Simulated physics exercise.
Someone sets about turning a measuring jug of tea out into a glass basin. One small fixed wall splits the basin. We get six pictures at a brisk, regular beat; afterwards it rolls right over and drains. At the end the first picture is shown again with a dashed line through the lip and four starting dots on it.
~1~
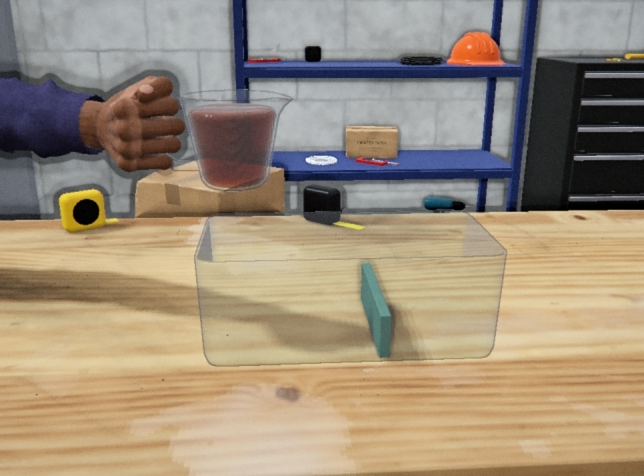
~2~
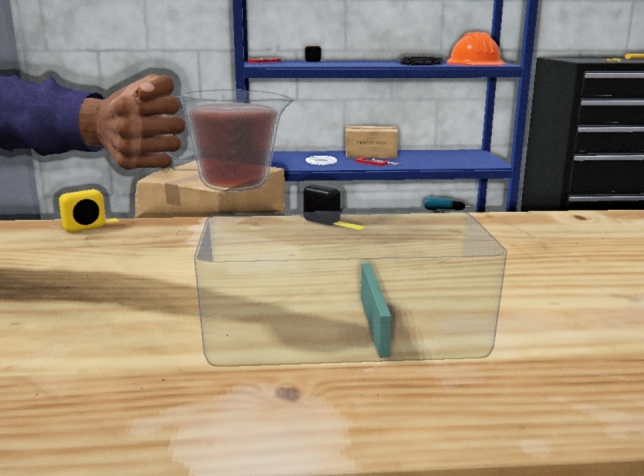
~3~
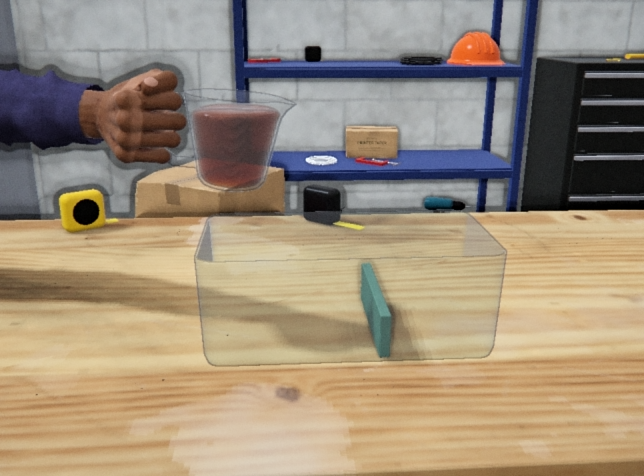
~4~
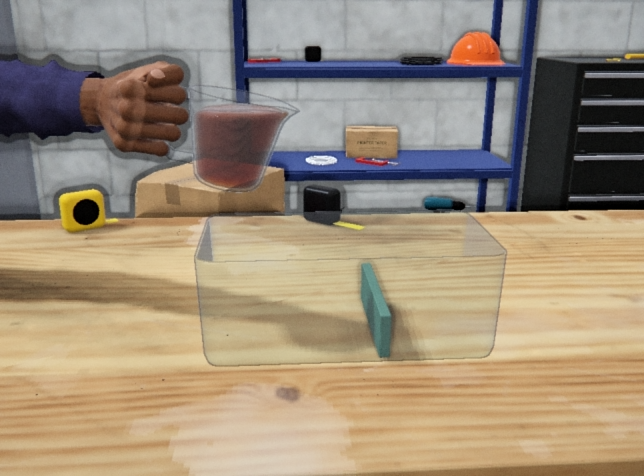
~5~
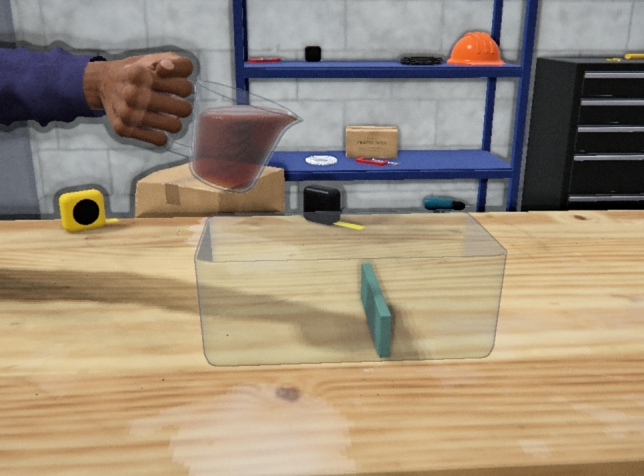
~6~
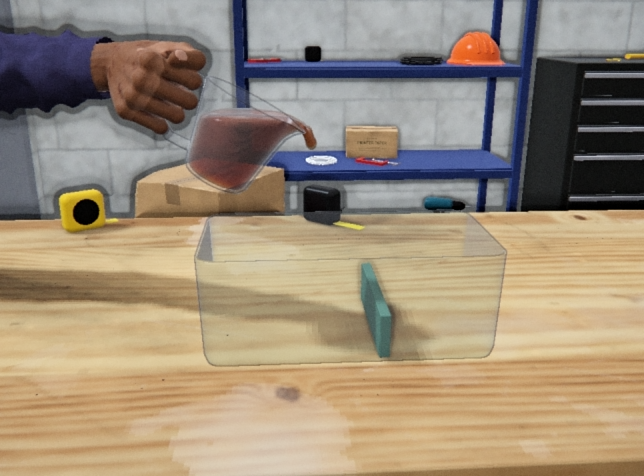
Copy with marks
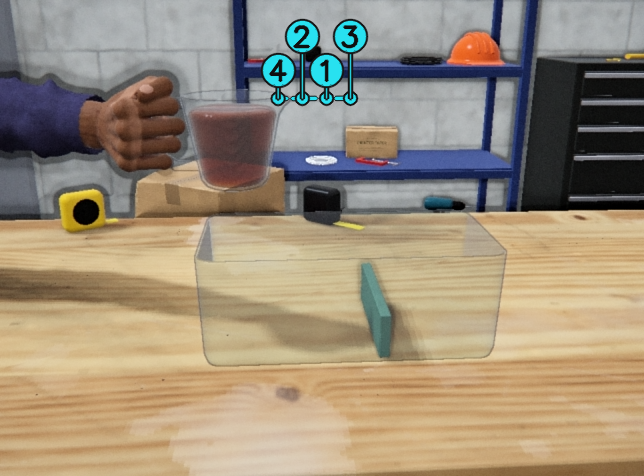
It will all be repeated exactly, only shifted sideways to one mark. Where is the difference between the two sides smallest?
I would pick dot 1.
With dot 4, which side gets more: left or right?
The left side.
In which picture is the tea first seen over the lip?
In picture 6.
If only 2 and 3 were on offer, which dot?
That would be 3.
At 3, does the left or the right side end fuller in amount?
The right one.
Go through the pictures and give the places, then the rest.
Upright, lip at (292, 98); basin from (204, 362) to (492, 353); top of the wall at (375, 287); nothing has left yet.
Upright, lip at (293, 99); nothing has left yet.
Tipped about 5°, lip at (295, 103); nothing has left yet.
Tipped about 11°, lip at (298, 110); nothing has left yet.
Tipped about 19°, lip at (302, 120); nothing has left yet.
Tipped about 29°, lip at (304, 131); tea is over the lip, down to (311, 145).
On the marked copy, 1 at (326, 98); 2 at (302, 98); 3 at (350, 98); 4 at (278, 98).
For dot 1, about 48 % ends left of the wall and 51 % right of it.
For dot 2, about 92 % ends left of the wall and 7 % right of it.
For dot 3, about 17 % ends left of the wall and 82 % right of it.
For dot 4, about 94 % ends left of the wall and 4 % right of it.
